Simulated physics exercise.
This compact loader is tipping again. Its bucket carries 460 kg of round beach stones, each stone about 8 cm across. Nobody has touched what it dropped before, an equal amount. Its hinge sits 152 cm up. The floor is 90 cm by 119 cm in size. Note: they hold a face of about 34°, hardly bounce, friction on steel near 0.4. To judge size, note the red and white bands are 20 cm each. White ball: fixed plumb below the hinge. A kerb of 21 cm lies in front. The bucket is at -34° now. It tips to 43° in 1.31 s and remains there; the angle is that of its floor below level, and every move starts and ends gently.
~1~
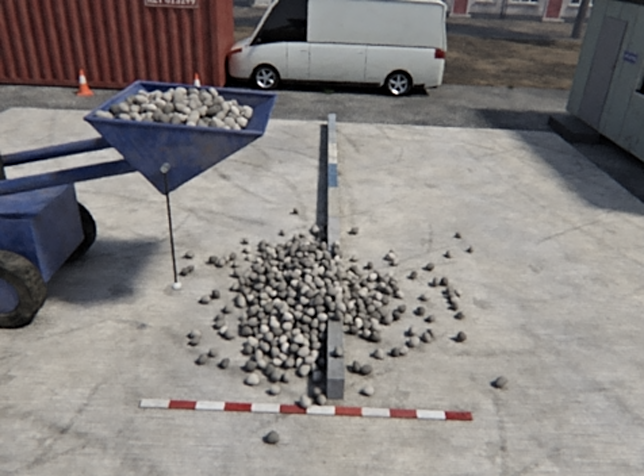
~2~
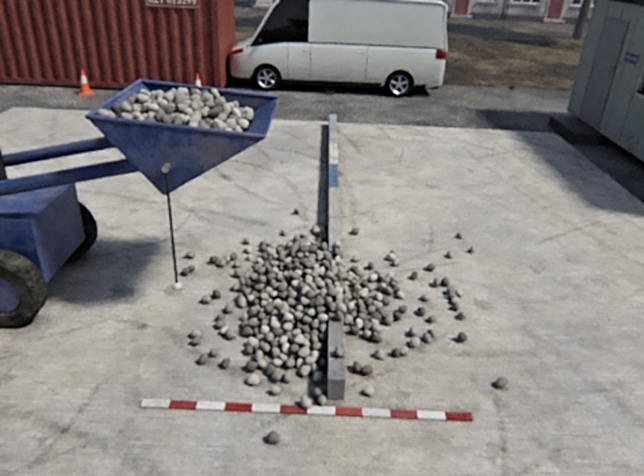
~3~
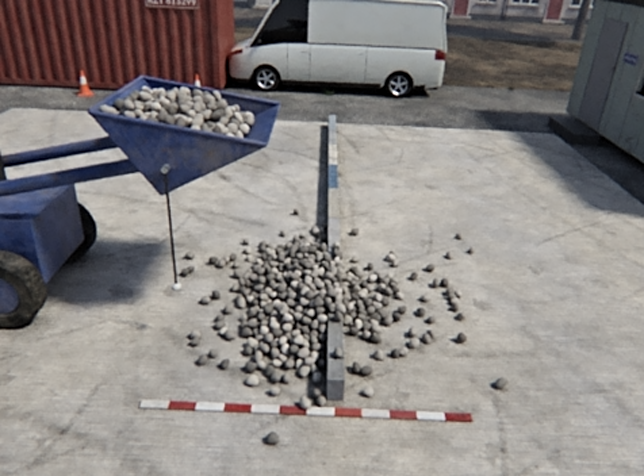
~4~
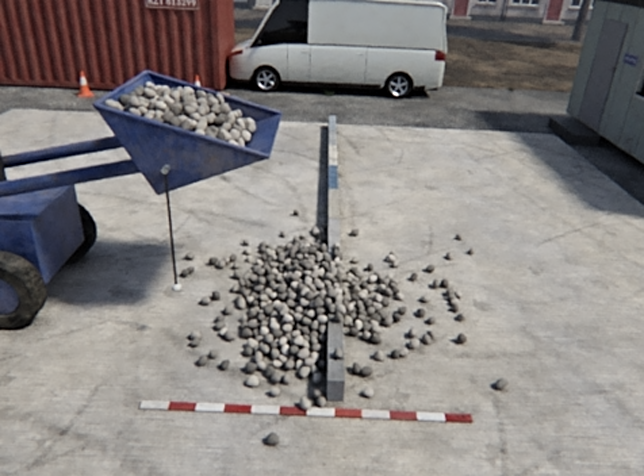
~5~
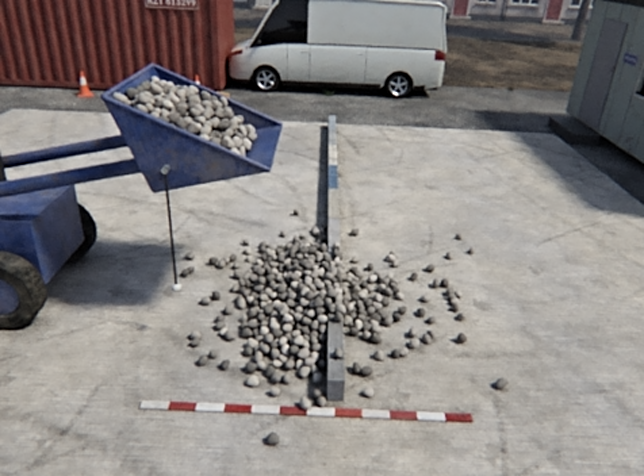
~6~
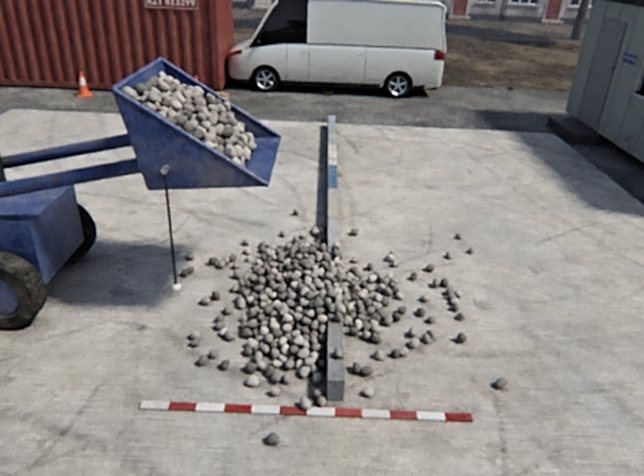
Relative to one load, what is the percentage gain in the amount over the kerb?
A gain of about 13 per cent.
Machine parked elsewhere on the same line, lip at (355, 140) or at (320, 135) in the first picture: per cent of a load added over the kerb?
First place about 100 %, second about 65 %.
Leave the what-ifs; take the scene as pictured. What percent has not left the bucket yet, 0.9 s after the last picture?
Around 30 in a hundred.
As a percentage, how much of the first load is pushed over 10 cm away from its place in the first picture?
Near 25 per cent, I reckon.
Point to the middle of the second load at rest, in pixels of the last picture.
Middle: Approx. (284, 287) px.
Then, 0.4 s after the last picture the floor is at 31°; in per cent of one load, 97 in the bucket, 88 on this side of the kerb, 15 over the kerb; the foremost stones are at (463, 286).
Then, 0.9 s after the last picture the floor is at 43°; in per cent of one load, 30 in the bucket, 154 on this side of the kerb, 15 over the kerb; the foremost stones are at (463, 286).
Then, 1.2 s after the last picture the floor is at 43°; in per cent of one load, 0 in the bucket, 178 on this side of the kerb, 21 over the kerb; the foremost stones are at (463, 286).
Then, 3.9 s after the last picture the floor is at 43°; in per cent of one load, 0 in the bucket, 172 on this side of the kerb, 28 over the kerb; the foremost stones are at (463, 287). Net gain over the kerb, 13.
